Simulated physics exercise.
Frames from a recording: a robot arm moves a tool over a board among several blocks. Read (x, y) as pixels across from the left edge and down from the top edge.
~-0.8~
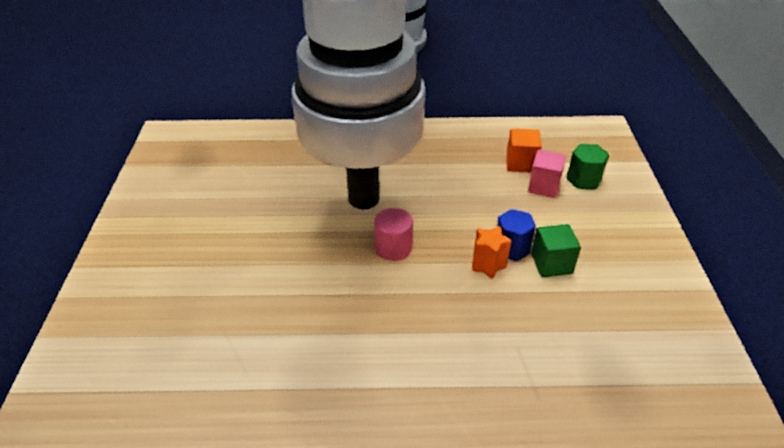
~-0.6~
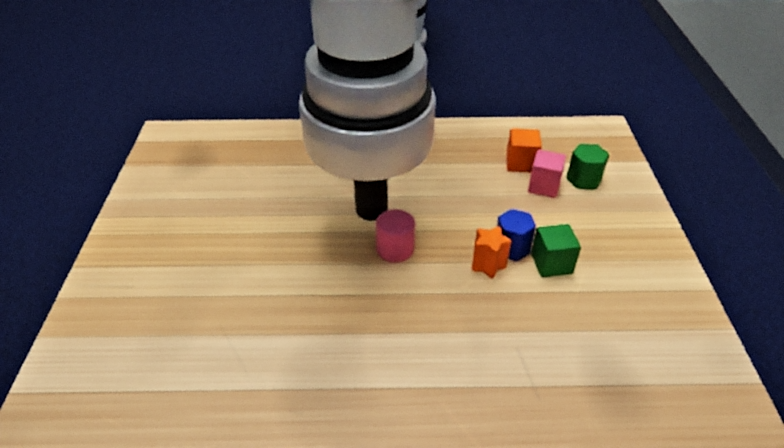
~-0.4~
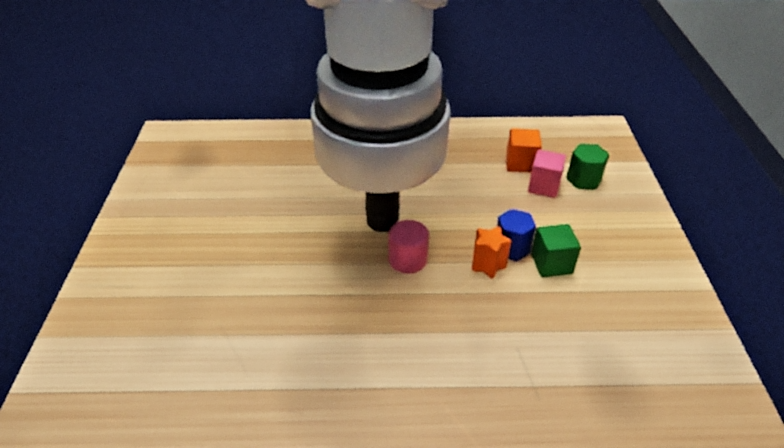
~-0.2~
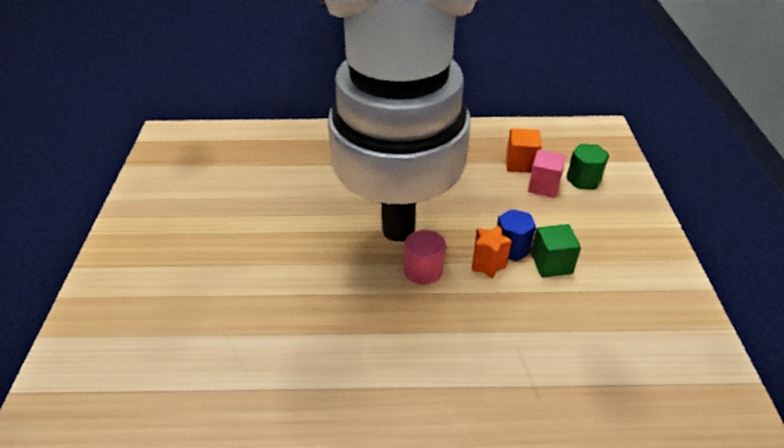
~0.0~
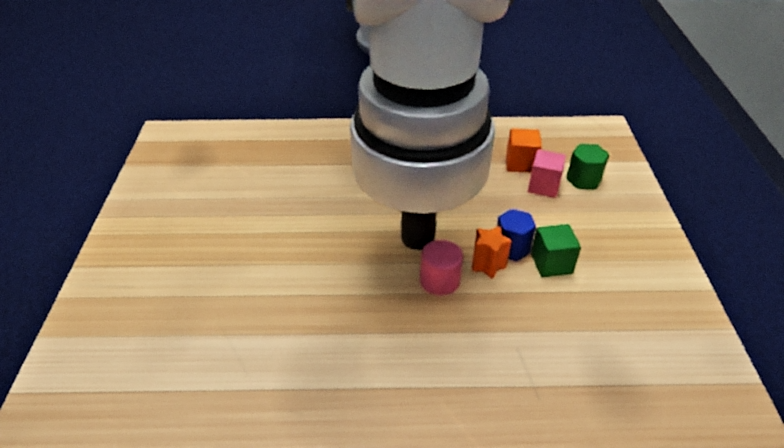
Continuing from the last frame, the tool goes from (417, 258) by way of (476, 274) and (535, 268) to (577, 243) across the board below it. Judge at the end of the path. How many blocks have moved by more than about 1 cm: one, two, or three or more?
The answer is three or more blocks.
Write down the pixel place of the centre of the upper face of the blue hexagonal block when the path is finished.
Just about (548, 201).
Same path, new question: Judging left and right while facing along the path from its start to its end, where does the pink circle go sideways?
It is displaced to the right.
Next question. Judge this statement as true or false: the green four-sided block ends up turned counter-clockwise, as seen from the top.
That is false.
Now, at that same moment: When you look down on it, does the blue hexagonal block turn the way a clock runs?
The answer is no.
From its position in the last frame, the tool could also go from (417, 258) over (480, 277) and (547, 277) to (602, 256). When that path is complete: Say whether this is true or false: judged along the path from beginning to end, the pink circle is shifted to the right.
The claim holds.
On the path given first. One third of the way, tool at (480, 255); pink circle at (478, 275); orange star at (509, 238), turned 35° anticlockwise; blue hexagonal block at (522, 218).
Two thirds of the way, tool at (540, 249); pink circle at (477, 275); orange star at (562, 226), turned 50° anticlockwise; blue hexagonal block at (545, 203), turned 85° anticlockwise; green four-sided block at (596, 228).
At the end, tool at (583, 223); pink circle at (477, 275); orange star at (602, 202), turned 55° anticlockwise; blue hexagonal block at (548, 201), turned 105° anticlockwise; green four-sided block at (636, 215), turned 45° clockwise.
